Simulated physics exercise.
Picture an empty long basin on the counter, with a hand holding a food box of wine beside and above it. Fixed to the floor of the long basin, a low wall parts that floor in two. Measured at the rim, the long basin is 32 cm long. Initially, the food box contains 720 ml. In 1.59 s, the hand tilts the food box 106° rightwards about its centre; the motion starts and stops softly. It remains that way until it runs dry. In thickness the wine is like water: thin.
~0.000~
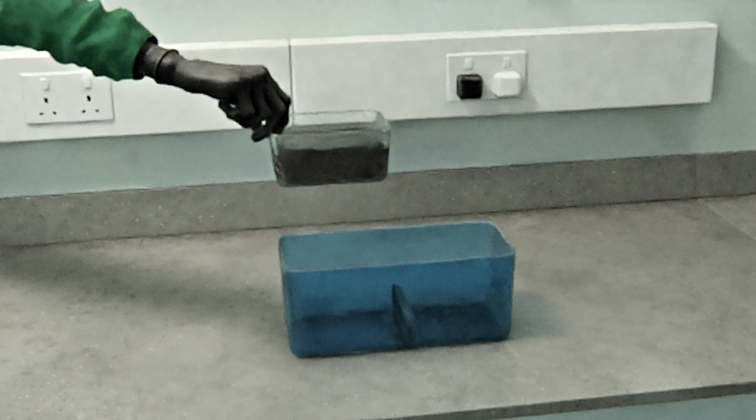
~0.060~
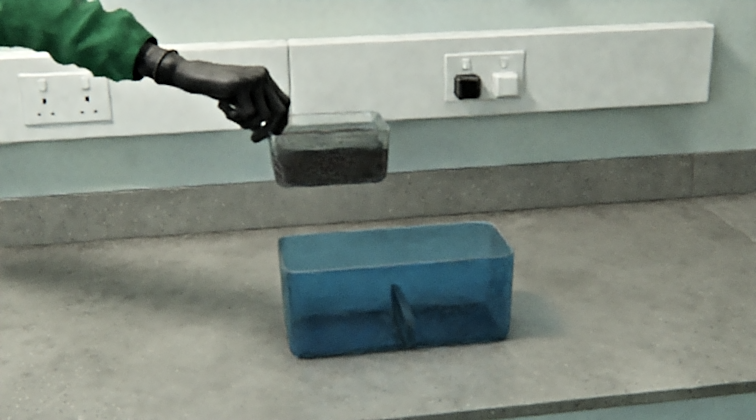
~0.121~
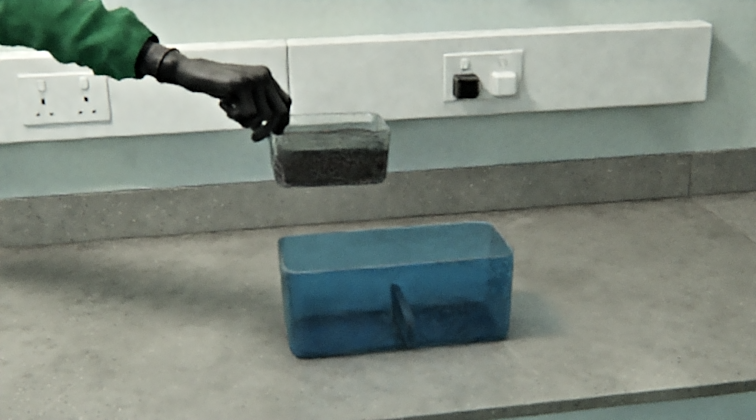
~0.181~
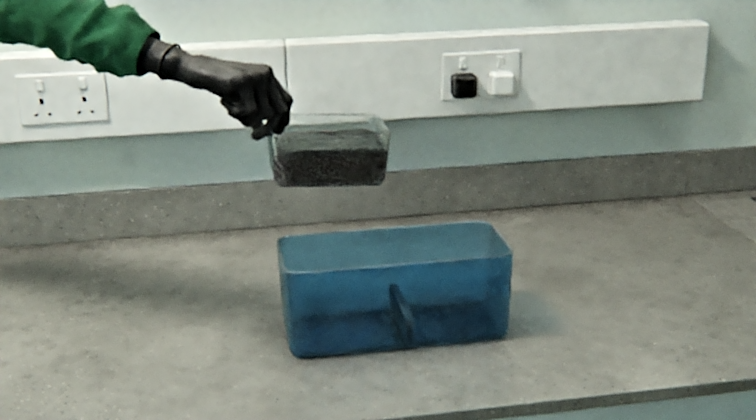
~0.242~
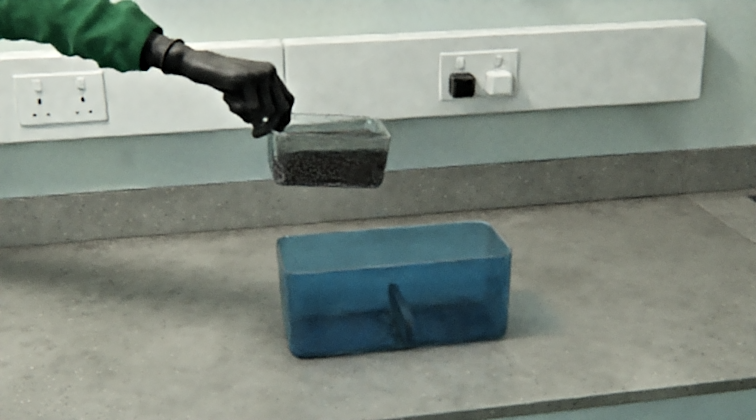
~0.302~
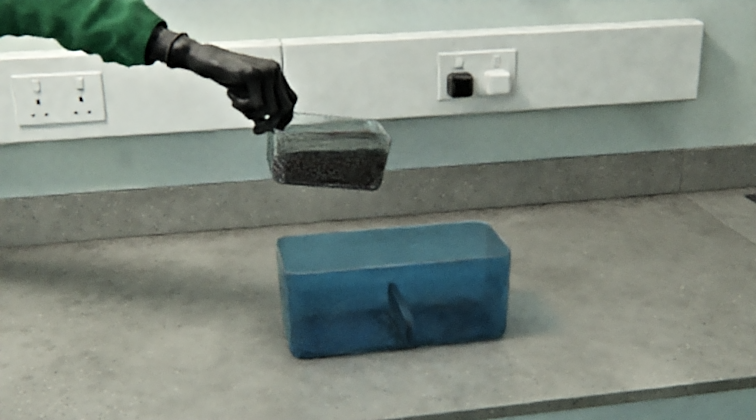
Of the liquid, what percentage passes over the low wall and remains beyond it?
The far part has about 71 per cent.
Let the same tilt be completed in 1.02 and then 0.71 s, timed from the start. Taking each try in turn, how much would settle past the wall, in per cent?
It comes to 65 per cent, and then 60 per cent.
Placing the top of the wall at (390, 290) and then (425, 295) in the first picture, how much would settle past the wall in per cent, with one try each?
Result: 85 per cent, then 60 per cent.
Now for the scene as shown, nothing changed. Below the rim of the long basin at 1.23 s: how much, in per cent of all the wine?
Around 80 in a hundred.
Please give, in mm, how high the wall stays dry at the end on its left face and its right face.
Left roughly 30 mm; right roughly 10 mm.
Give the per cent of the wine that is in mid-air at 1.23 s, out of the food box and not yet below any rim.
About 7 per cent.
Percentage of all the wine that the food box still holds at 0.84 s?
About 54 percent.
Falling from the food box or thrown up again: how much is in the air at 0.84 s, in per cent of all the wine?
32 %.
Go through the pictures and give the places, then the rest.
Tilt 0°; pouring edge (385, 121); surface from (272, 141) to (382, 135); the long basin's rim runs from (282, 255) to (504, 238); the wall's top is at (403, 301), in the first frame.
Tilt 0°; pouring edge (384, 122); surface from (272, 142) to (381, 136), in the second frame.
Tilt 2°; pouring edge (384, 124); surface from (272, 143) to (381, 137), in the third frame.
Tilt 3°; pouring edge (384, 126); surface from (272, 142) to (380, 137), in the fourth frame.
Tilt 6°; pouring edge (384, 129); surface from (272, 144) to (380, 139), in the fifth frame.
Tilt 9°; pouring edge (385, 133); surface from (272, 144) to (380, 139), in the sixth frame.
Then, 0.84 s in, the tilt is 57° and 55 per cent is still to pour, 1 is left of the wall and 13 right of it.
Then, 1.23 s in, the tilt is 93° and 10 per cent is still to pour, 12 is left of the wall and 69 right of it.
Then, 1.64 s in, the tilt is 106° and 0 per cent is still to pour, 26 is left of the wall and 71 right of it.
Then, 2.09 s in, the tilt is 106° and 0 per cent is still to pour, 26 is left of the wall and 71 right of it.
Finally, 26 per cent lies left of the wall, 71 right of it and 3 outside.
